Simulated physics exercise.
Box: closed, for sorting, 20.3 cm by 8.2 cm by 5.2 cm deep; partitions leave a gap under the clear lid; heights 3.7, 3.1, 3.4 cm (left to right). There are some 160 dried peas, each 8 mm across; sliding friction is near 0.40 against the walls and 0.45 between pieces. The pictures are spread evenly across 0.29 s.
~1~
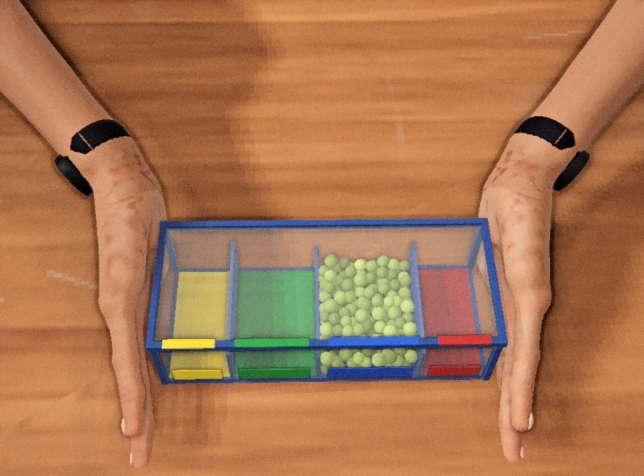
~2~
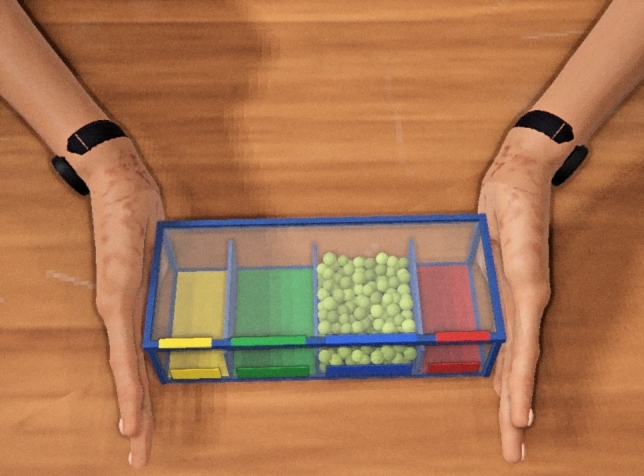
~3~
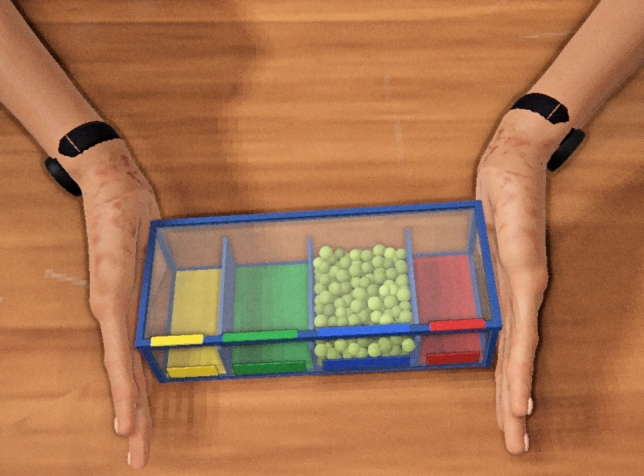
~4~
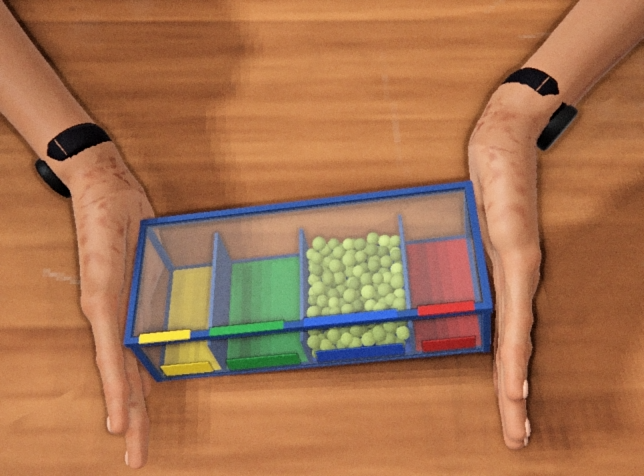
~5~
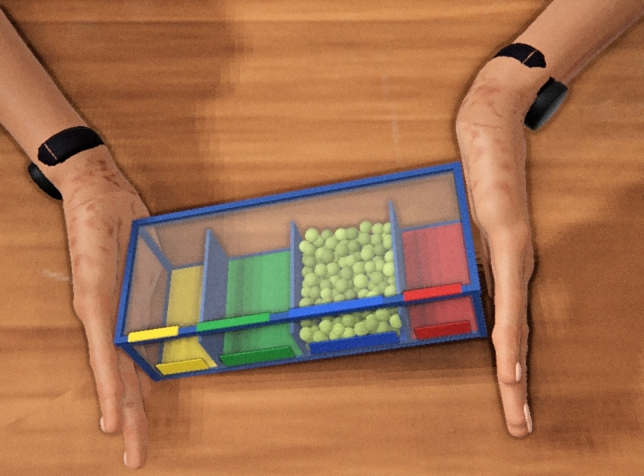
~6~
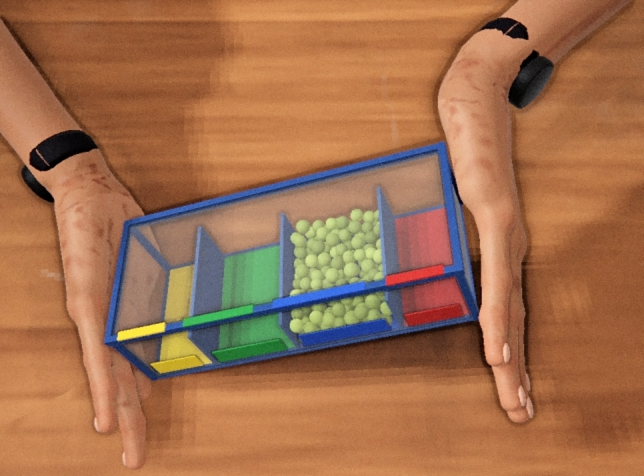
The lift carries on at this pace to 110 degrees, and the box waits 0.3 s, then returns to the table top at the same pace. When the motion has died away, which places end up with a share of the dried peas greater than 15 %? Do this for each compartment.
At the end, red: Does not qualify; blue: Does not qualify; green: Qualifies; yellow: Qualifies.
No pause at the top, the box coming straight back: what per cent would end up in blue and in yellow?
Blue 0, yellow 55.
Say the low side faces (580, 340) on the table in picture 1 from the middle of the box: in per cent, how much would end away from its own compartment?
Some 60 per cent.
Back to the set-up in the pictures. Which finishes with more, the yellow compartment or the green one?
The yellow compartment.
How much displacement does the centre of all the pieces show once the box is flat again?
I'd put it at close to 9.5 cm.
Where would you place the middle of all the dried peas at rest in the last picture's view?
At about (211, 303).
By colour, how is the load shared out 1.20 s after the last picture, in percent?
The split is red at 0, blue at 5, green at 45 and yellow at 55 per cent.
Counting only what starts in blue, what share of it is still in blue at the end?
I'd put it at roughly 0 per cent.
Then, 1.20 s after the last picture, tilt 110 degrees; blue 5 %, green 45 %, yellow 55 %.
Then, 2.00 s after the last picture, tilt 55 degrees; green 40 %, yellow 60 %.
Then, 2.82 s after the last picture, tilt 0 degrees; green 35 %, yellow 65 %.
In the end, red 0 %, blue 0 %, green 35 %, yellow 65 %.
